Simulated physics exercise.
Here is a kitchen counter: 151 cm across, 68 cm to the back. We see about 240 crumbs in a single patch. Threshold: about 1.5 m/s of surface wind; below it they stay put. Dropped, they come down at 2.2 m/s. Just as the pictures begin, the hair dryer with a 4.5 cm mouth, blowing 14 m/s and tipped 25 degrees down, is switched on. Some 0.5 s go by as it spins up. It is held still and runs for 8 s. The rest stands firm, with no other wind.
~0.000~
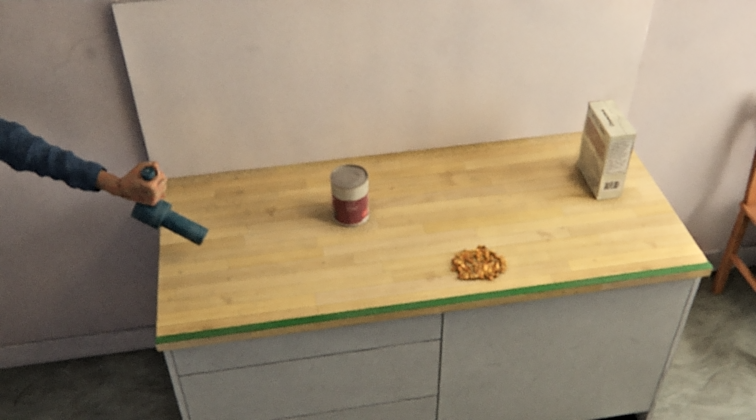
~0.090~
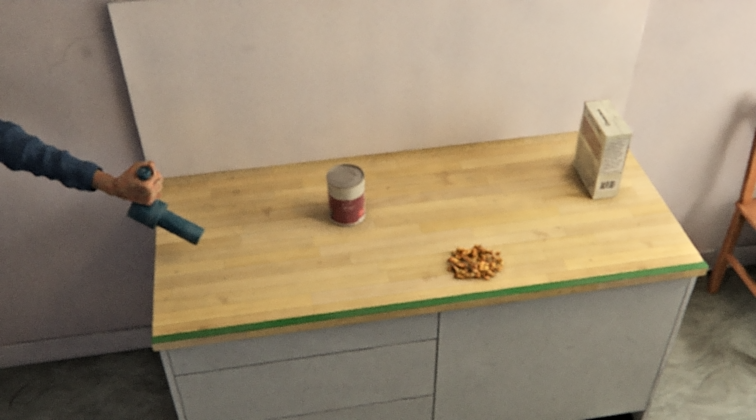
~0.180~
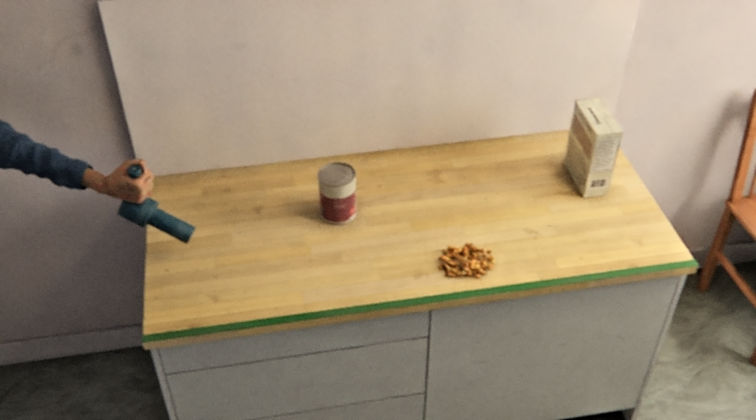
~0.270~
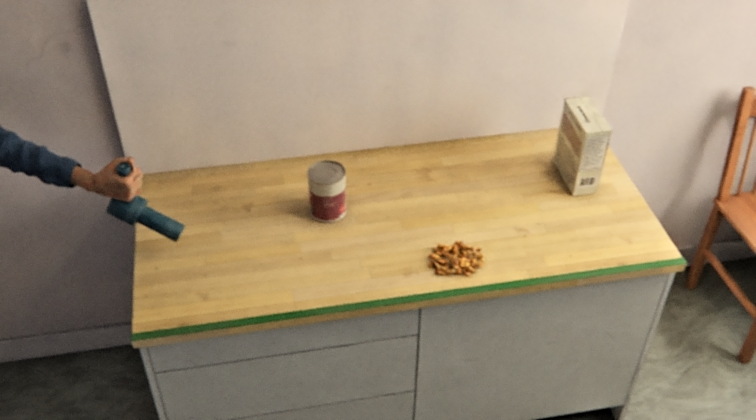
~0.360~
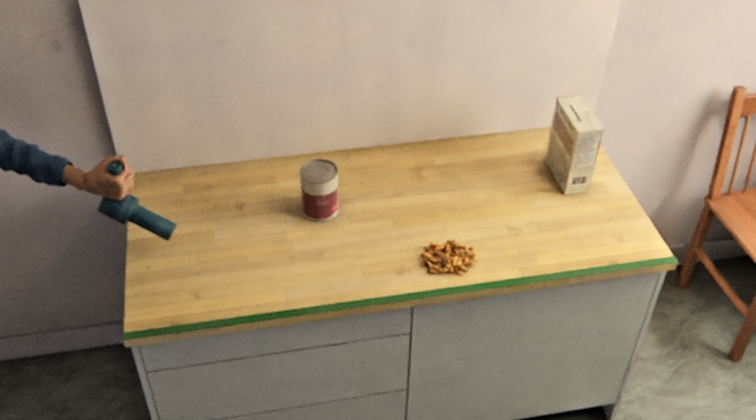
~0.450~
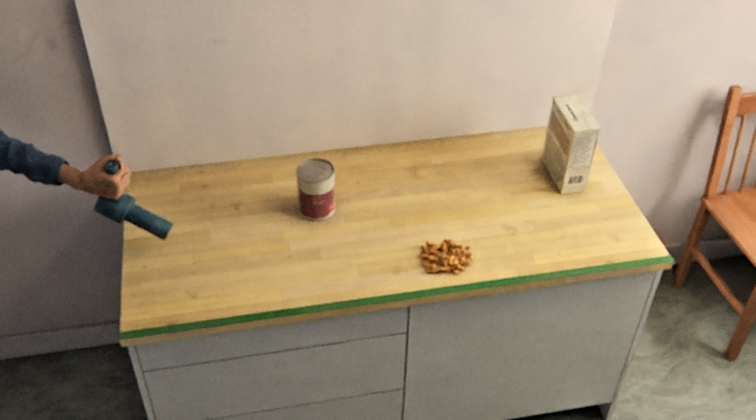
On a wooden kitchen counter with a green front edge, a small patch of orange-brown crumbs lies near a tin and a carton while a hand at the left holds a hair dryer angled downward; nothing visibly stirs.
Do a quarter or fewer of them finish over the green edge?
No, more than a quarter do.
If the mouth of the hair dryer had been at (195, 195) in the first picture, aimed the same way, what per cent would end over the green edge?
80 per cent.
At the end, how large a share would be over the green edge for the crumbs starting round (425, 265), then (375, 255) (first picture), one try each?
Taking the two spots in order, you'd get 60 percent and then 30 percent.
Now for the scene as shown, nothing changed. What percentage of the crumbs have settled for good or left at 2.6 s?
Near 100 %.
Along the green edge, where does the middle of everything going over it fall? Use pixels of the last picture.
Roughly at pixel (601, 272).
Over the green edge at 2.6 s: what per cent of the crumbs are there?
I'd put it close to 60 per cent.
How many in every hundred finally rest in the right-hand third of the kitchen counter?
Around 1 per cent.
After 1.6 s, 65 % are over the green edge; 97 % have settled or left.
After 2.6 s, 65 % are over the green edge; 99 % have settled or left.
After 4.4 s, 65 % are over the green edge; 99 % have settled or left.
After 8.0 s, at the end, 65 % are over the green edge.
